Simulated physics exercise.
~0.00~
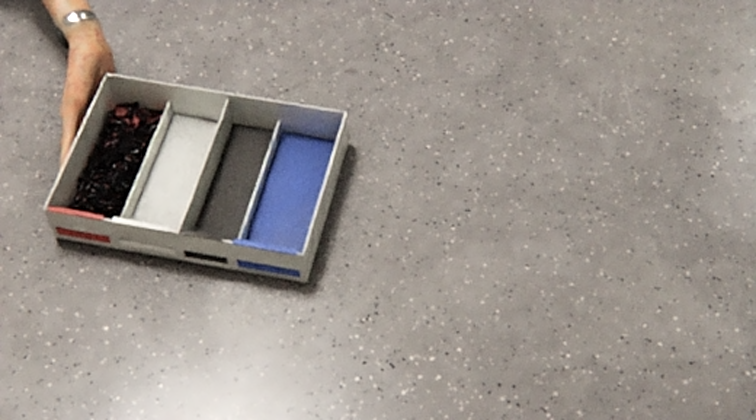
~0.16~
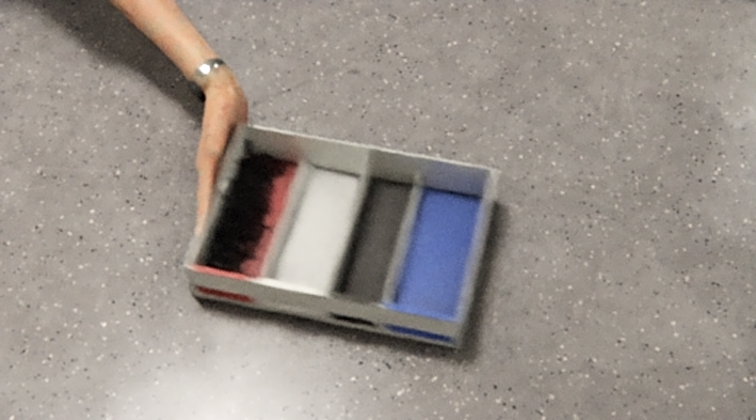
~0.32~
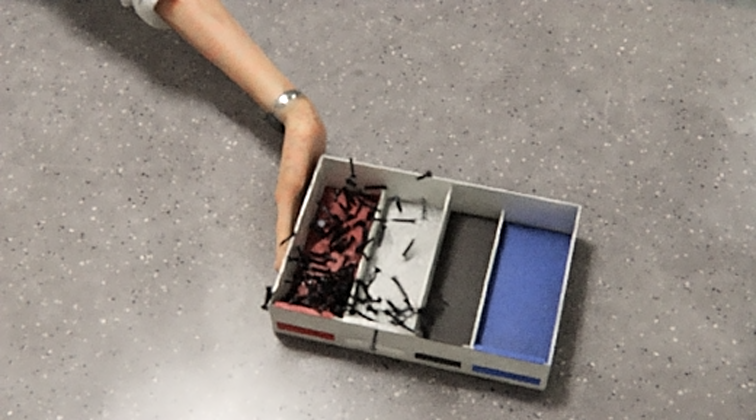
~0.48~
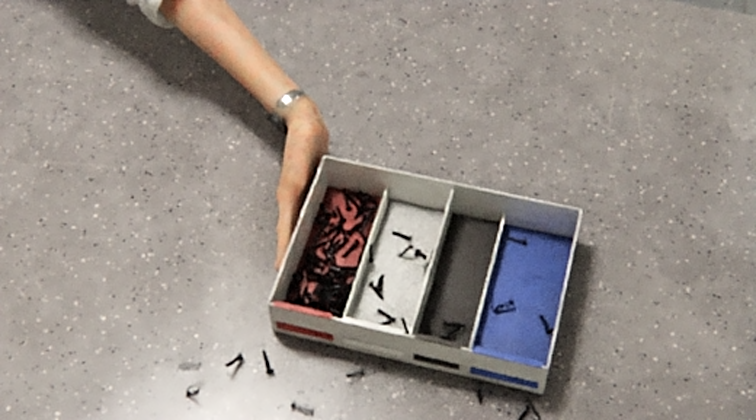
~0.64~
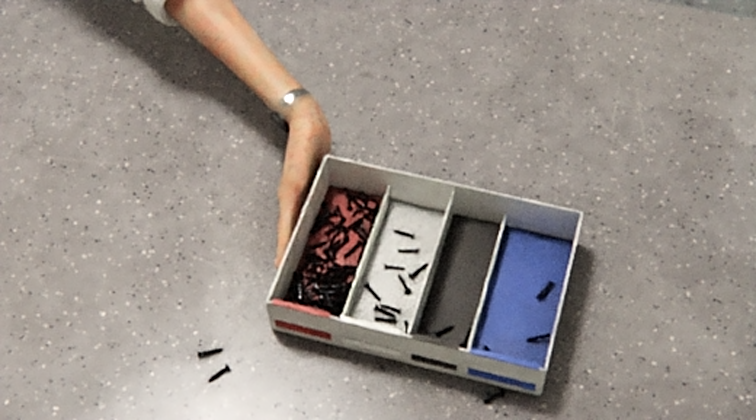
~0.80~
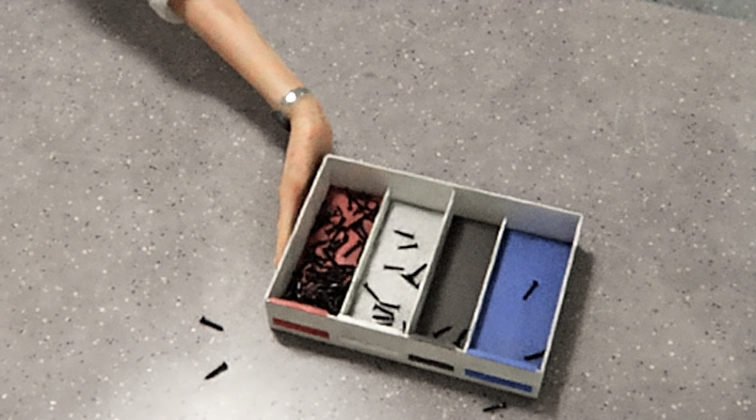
A tray of small black screws in its red section was pushed right and toward the viewer by a hand, then stopped abruptly, flinging some into the white, dark and blue sections and onto the speckled surface, though most stayed in the red.
